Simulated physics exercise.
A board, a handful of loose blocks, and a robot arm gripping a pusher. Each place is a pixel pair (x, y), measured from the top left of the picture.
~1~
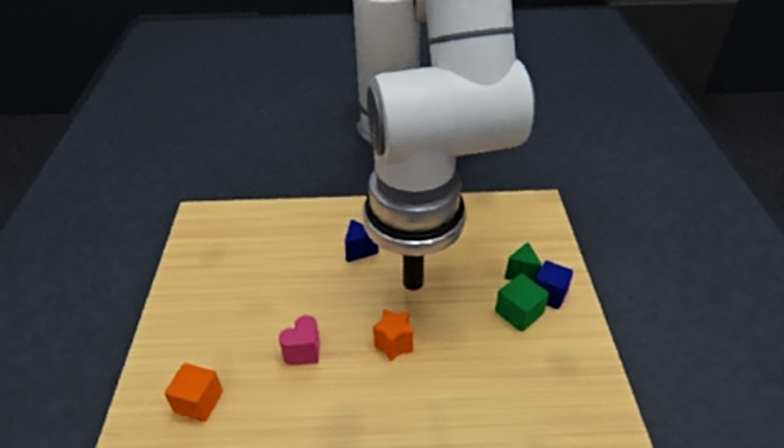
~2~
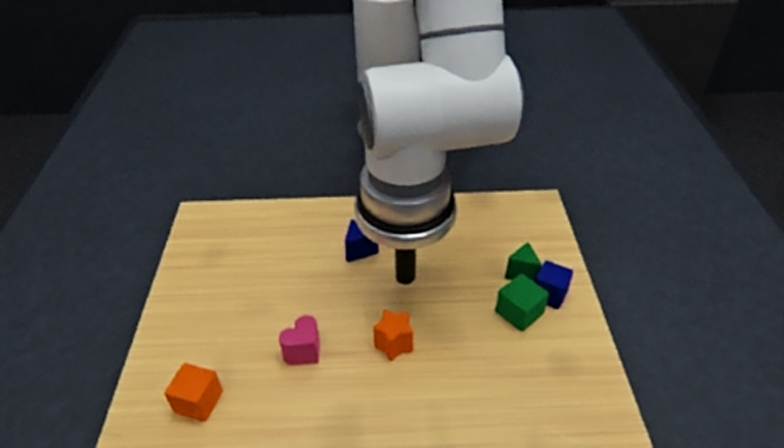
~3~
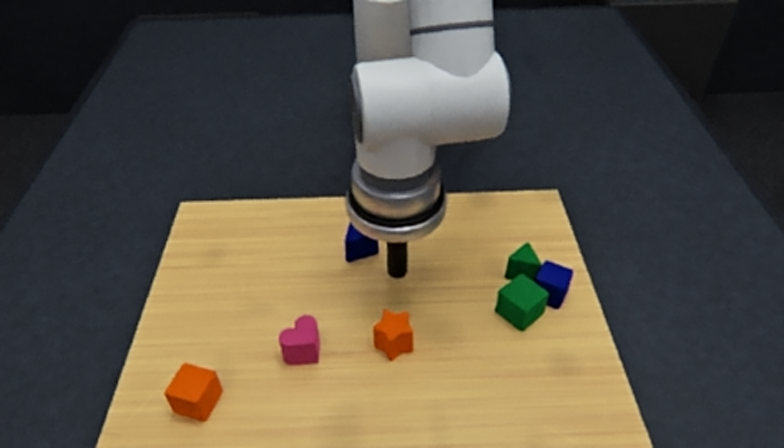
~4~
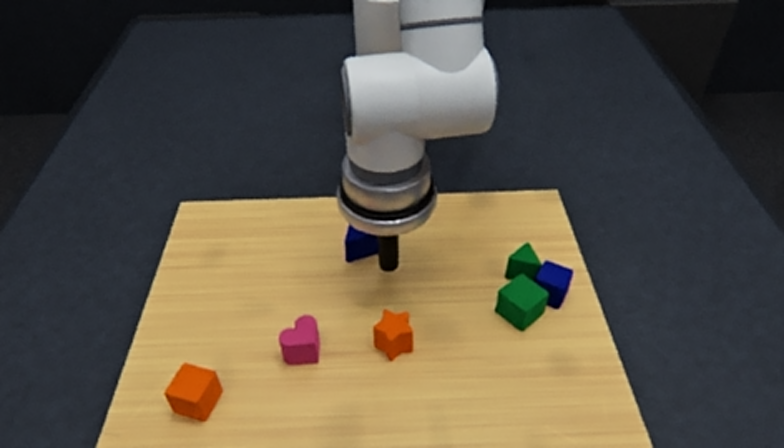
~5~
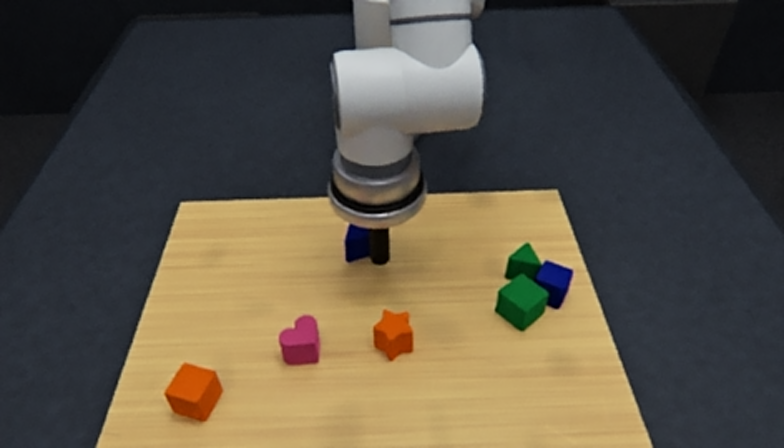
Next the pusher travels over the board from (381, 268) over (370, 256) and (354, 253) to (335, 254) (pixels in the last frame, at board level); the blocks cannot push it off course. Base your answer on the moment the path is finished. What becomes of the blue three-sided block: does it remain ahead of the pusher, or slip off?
Lost on the way.
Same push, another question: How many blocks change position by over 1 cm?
One gets moved.
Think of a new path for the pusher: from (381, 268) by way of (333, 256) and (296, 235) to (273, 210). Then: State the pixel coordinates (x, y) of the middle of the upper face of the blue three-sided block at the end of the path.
Final place: (347, 223).
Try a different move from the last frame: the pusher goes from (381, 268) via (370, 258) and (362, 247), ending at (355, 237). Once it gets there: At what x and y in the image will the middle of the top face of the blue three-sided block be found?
Around (334, 212).
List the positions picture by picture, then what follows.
In the first picture, pusher tip at (413, 283); block tops, blue three-sided block at (358, 231).
In the second picture, pusher at (405, 277); blocks unchanged.
In the third picture, pusher at (397, 271); blocks unchanged.
In the fourth picture, pusher at (389, 265); blocks unchanged.
In the fifth picture, pusher at (380, 259); blue three-sided block at (358, 231).
The first path, step by step. Halfway along, pusher at (361, 244); blue three-sided block at (345, 224), turned 20° anticlockwise.
At the end, pusher at (334, 246); blue three-sided block at (329, 220).
